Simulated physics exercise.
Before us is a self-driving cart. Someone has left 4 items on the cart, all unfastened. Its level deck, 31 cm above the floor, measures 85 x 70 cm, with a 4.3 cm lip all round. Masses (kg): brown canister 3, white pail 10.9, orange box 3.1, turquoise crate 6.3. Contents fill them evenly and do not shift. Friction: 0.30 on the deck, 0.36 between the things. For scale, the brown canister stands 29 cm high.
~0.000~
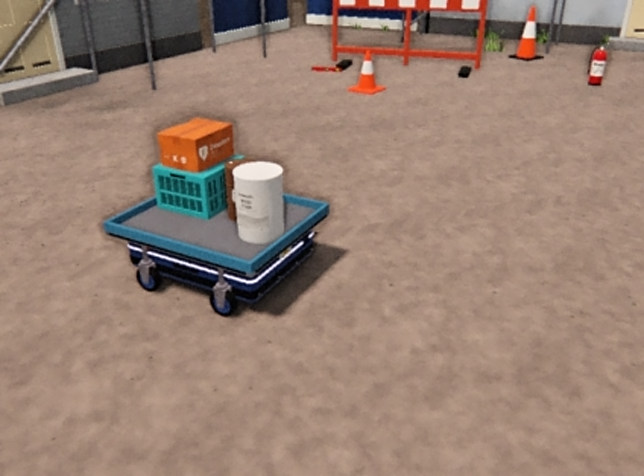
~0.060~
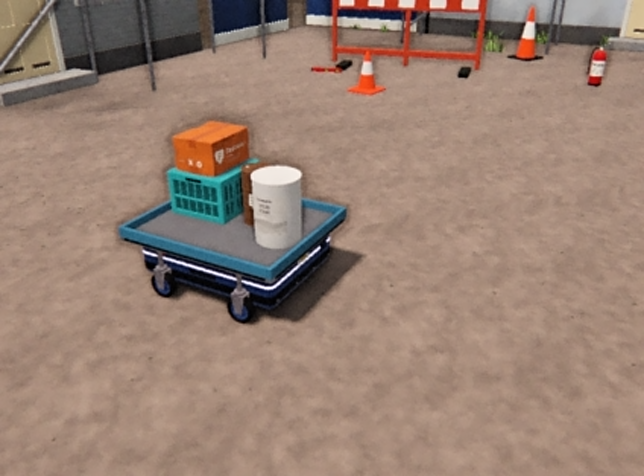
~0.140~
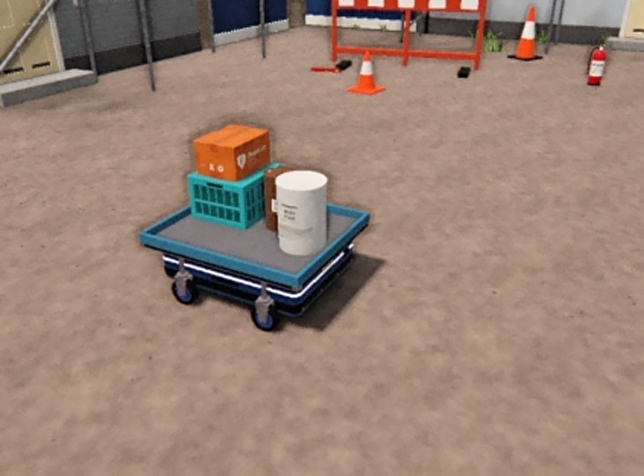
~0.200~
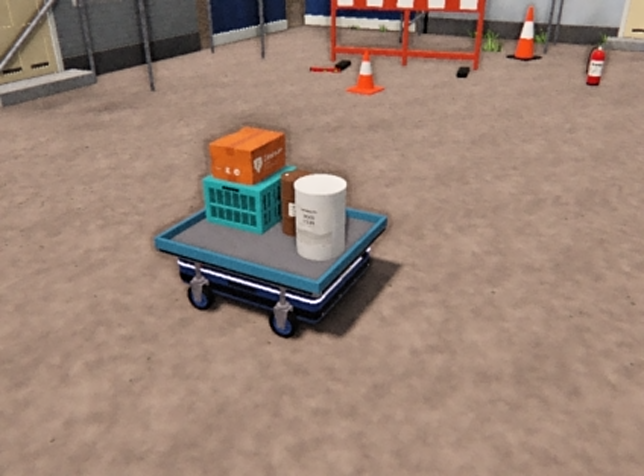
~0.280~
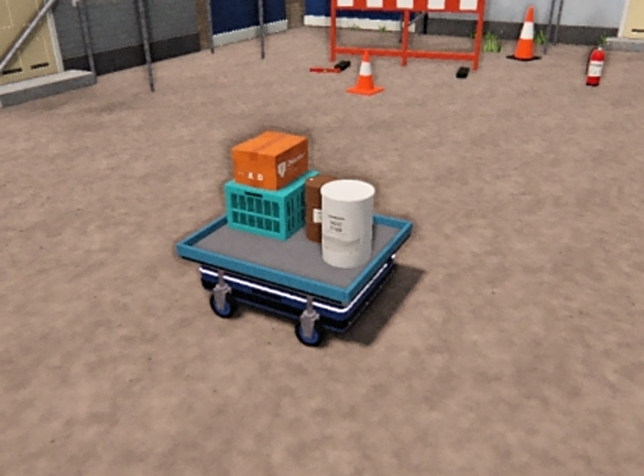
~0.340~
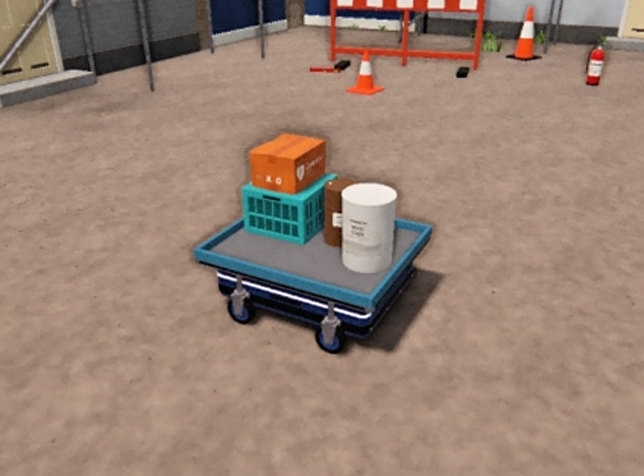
In a dirt yard, a flat cart carrying an orange box on a turquoise crate and two containers rolls right, toward the viewer.
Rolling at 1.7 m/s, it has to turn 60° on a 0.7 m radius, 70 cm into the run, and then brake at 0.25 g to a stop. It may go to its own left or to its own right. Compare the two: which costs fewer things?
Fewer things are lost with the left turn.
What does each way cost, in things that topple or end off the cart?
Left: 1; right: 3.
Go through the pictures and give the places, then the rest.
In the first frame, cart 0 cm along; white pail (260, 203).
In the second frame, cart 10 cm along; orange box (213, 148); turquoise crate (217, 186).
In the third frame, cart 24 cm along; orange box (233, 152); turquoise crate (237, 191).
In the fourth frame, cart 34 cm along; orange box (249, 155); turquoise crate (252, 194).
In the fifth frame, cart 48 cm along; orange box (272, 160); turquoise crate (274, 200).
In the sixth frame, cart 58 cm along; brown canister (341, 213); white pail (368, 228).
Turning left. At 0.64 s, cart 109 cm along, turned 20°; white pail slid 14 cm near (489, 246); brown canister slid 8 cm near (447, 228).
After 0.94 s, cart 160 cm along, turned 58°; white pail leaning 28° near (600, 208); brown canister leaning 4° near (546, 217); orange box slid 5 cm.
After 1.54 s, cart 229 cm along, turned 60°; white pail now off the cart; brown canister slid 28 cm near (634, 187); orange box slid 7 cm.
At rest (2.2 s), off the cart, white pail; not toppled but over 10 cm from the start, brown canister; the other 2 in place, give or take 10 cm. In the last view, brown canister near (638, 186).
Turning right instead, brown canister, white pail and orange box tipped over or off the cart, 3 of 4 in all.
